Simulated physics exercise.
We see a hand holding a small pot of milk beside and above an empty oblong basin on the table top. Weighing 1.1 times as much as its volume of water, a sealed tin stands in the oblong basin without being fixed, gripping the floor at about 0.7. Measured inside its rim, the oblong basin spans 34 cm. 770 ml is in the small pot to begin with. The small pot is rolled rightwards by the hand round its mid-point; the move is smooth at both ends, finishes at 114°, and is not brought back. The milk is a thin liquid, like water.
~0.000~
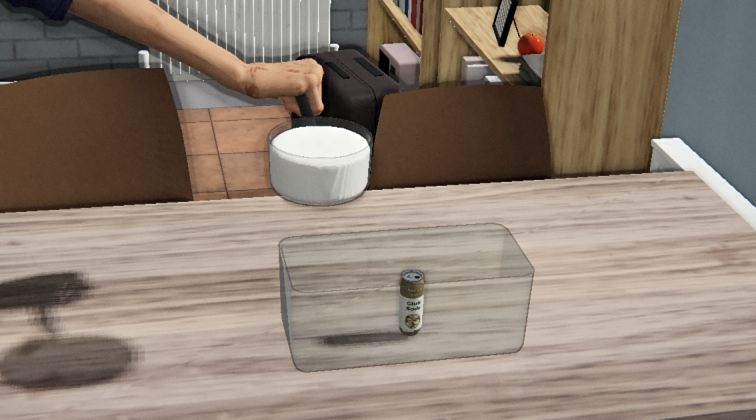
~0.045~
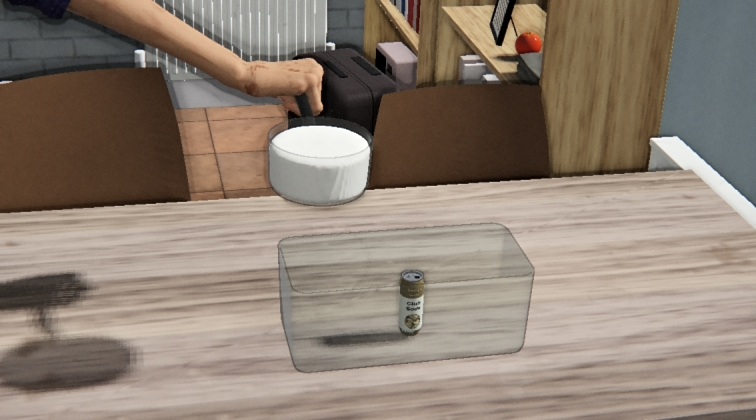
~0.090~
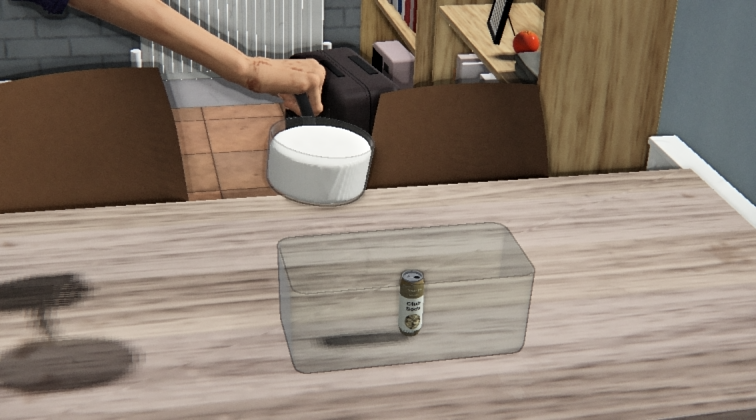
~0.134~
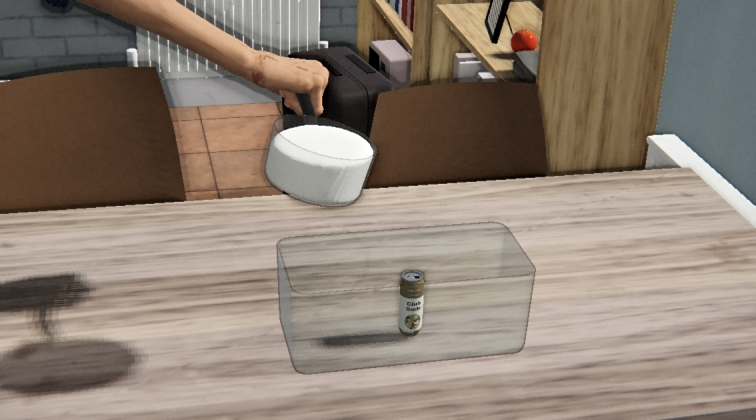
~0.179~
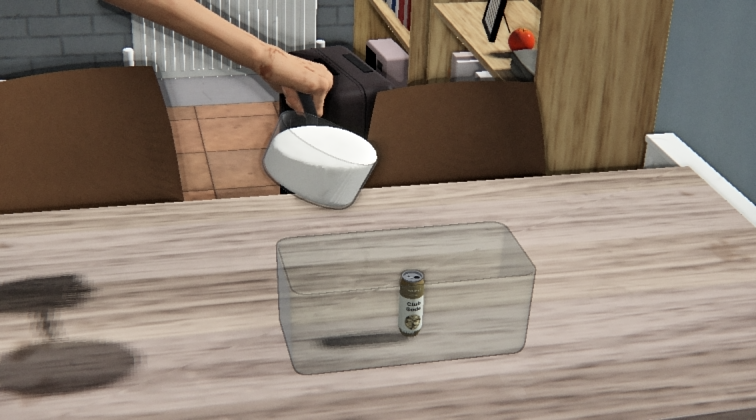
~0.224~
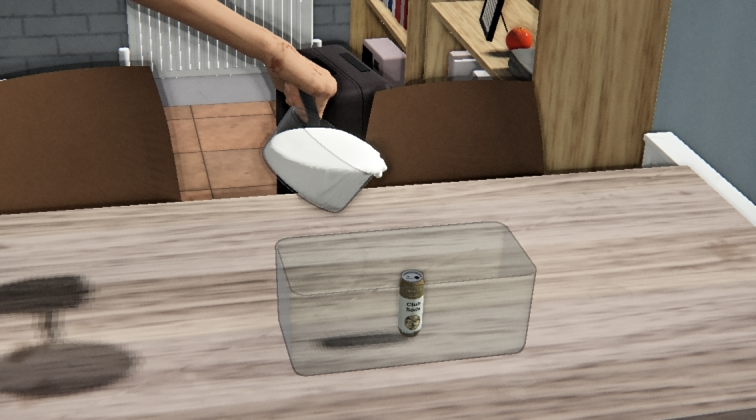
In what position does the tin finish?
It finishes knocked over.
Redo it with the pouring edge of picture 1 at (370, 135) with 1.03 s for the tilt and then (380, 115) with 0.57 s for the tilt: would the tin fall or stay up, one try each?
The tin stays vertical the first time and overturns the second time.
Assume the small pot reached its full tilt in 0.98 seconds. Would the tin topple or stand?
The tin stays balanced.
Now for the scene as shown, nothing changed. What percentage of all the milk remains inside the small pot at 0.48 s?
About 18 percent.
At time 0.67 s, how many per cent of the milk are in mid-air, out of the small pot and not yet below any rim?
Roughly 5 per cent.
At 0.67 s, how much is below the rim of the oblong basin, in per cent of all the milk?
Reading: Approx. 94 %.
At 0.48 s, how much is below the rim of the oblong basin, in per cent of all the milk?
Near 38 in a hundred.
By 0.48 s the tilt is 106° and 17 per cent is still to pour; the tin stands where it began.
By 0.67 s the tilt is 114° and 2 per cent is still to pour; the tin leans 4°.
By 0.87 s the tilt is 114° and 0 per cent is still to pour; the tin lies on its side.
By 1.08 s the tilt is 114° and 0 per cent is still to pour; the tin lies on its side.
At rest the tin lies on its side.
